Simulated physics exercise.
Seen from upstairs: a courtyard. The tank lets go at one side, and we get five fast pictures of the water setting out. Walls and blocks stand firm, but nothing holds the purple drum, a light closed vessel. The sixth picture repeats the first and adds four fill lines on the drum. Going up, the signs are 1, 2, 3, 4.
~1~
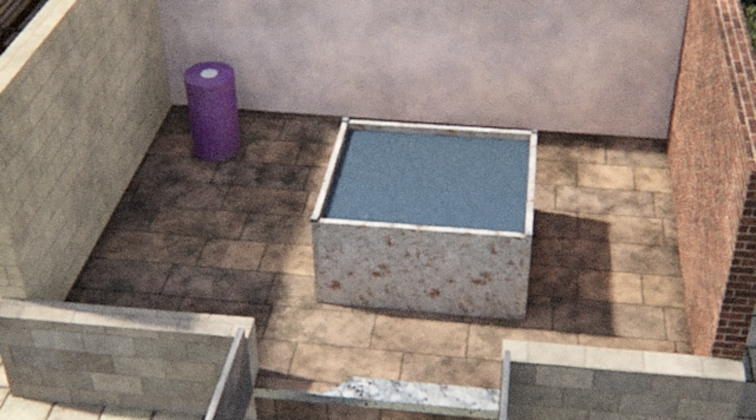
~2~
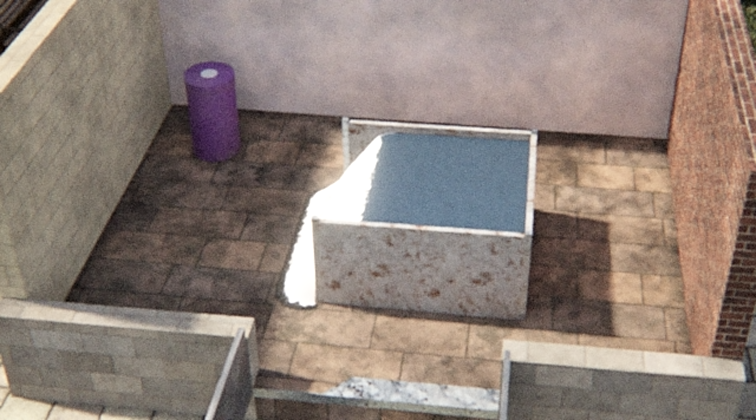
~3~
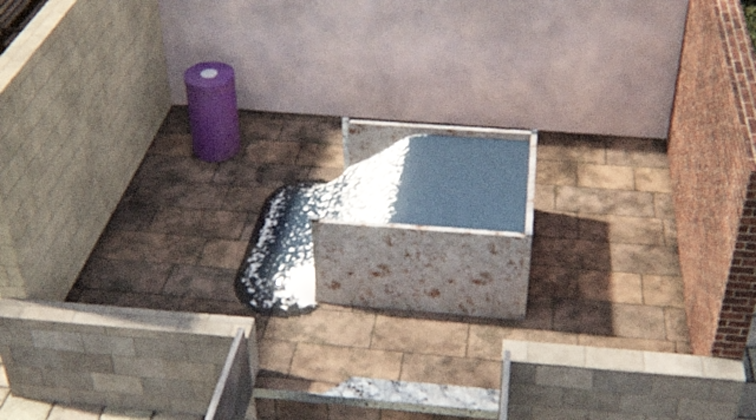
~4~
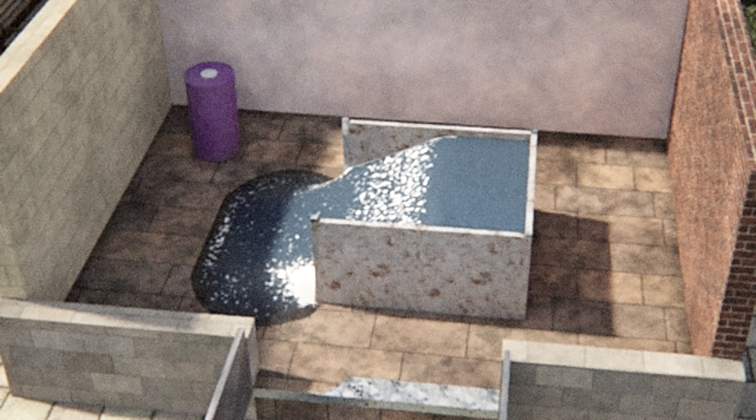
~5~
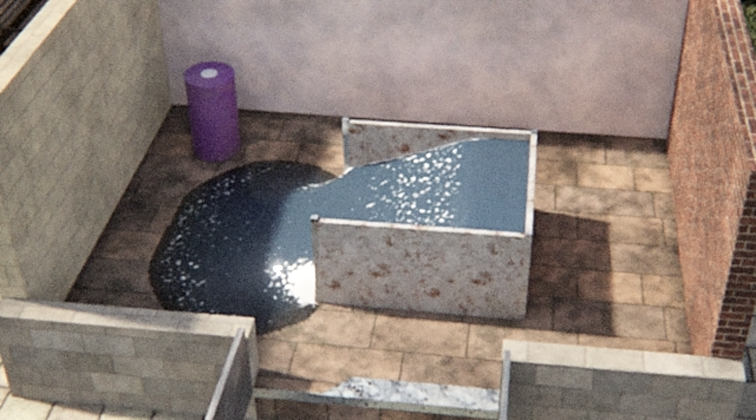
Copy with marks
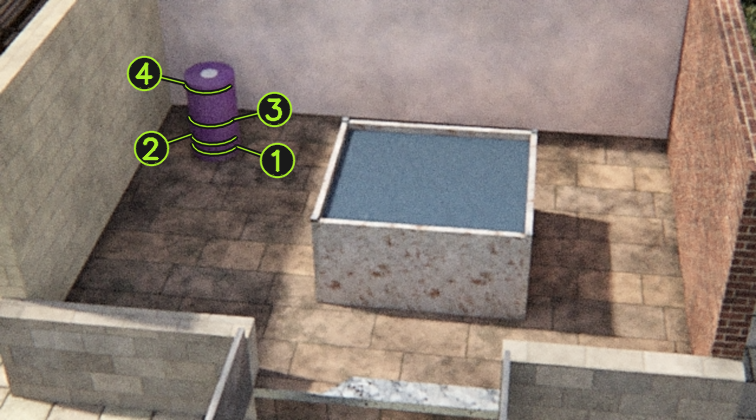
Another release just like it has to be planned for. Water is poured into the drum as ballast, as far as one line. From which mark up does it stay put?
Choose 3.
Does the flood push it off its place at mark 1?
Yes, that goes wrong.
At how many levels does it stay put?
Two.
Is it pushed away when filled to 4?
No, that is safe.
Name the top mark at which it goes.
Mark 2.
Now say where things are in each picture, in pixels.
Lid of the purple drum at (209, 74); tank full, its middle at (430, 181); open gate at (377, 333), in the first frame.
In the second frame, 3 % of the ground wet, in view closest to the drum at (315, 198).
In the third frame, 8 % of the ground wet, in view closest to the drum at (294, 185).
In the fourth frame, 12 % of the ground wet, in view closest to the drum at (257, 182).
Lid of the purple drum at (209, 74); 18 % of the ground wet, in view closest to the drum at (230, 174), in the fifth frame.
On the marked copy, 1 at (210, 153); 2 at (209, 144); 3 at (207, 126); 4 at (203, 92); from the bottom up 1, 2, 3, 4.
For mark 1, it is pushed about 8 times its own width away.
For mark 2, it is pushed about 4 times its own width away.
For mark 3, it does not move.
For mark 4, it does not move.
